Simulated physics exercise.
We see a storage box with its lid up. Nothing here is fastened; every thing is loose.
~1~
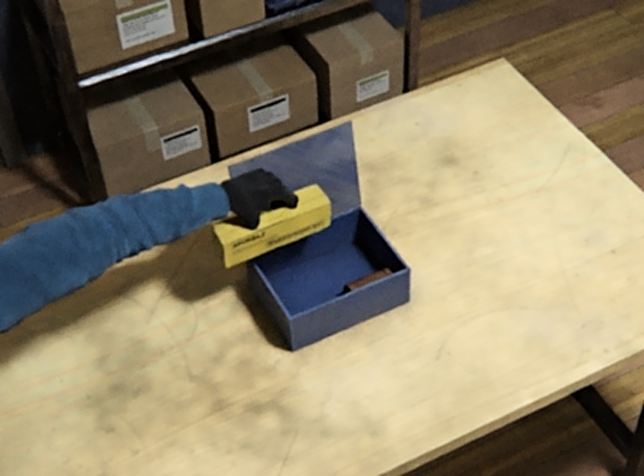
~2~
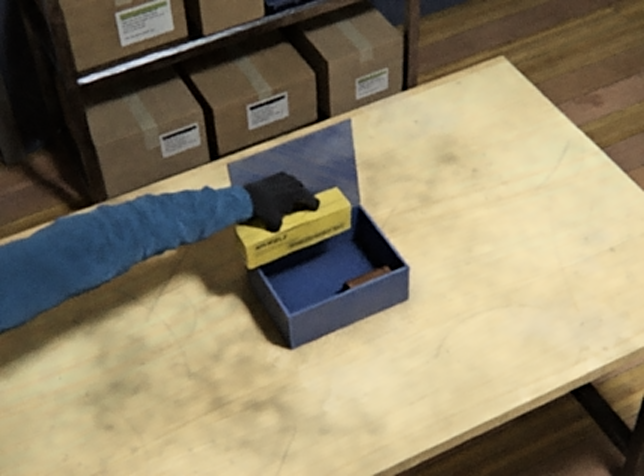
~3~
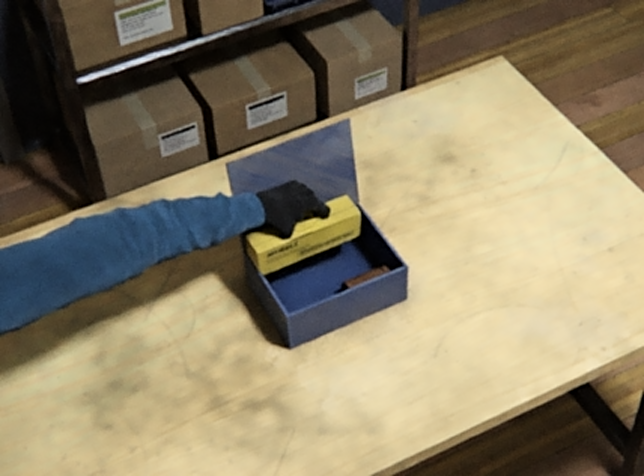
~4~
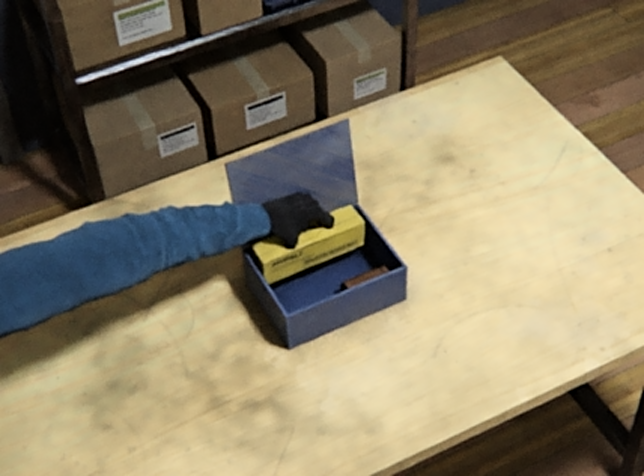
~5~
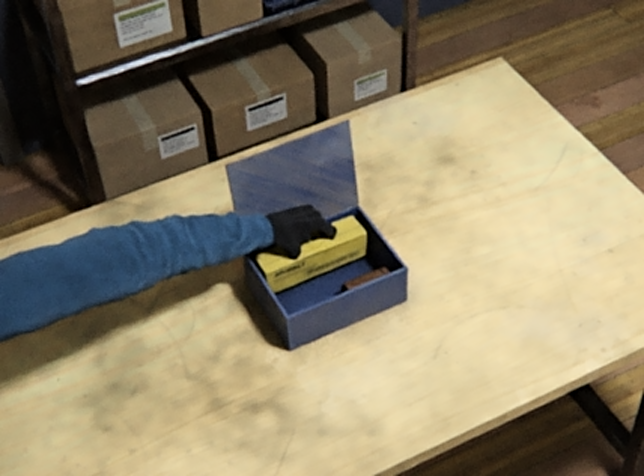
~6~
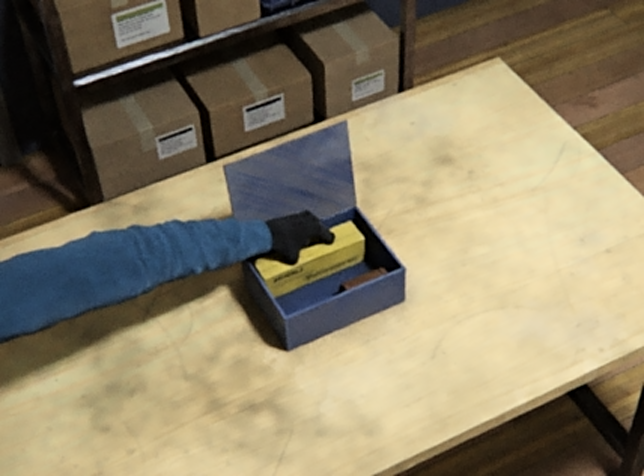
On a wooden table, a gloved hand lowers a yellow carton into an open blue box.
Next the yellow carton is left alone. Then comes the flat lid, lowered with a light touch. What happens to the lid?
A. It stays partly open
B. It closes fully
It closes fully.
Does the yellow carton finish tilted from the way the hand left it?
Observation: The yellow carton keeps the set orientation.
Then, 1.30 s on from there, lid 81° above the rim.
Then, 1.70 s on from there, lid 45° above the rim.
Then, 1.90 s on from there, lid 17° above the rim.
In the end, lid shut; both unmoved. At the end, from the last picture's camera, yellow carton near (309, 261).
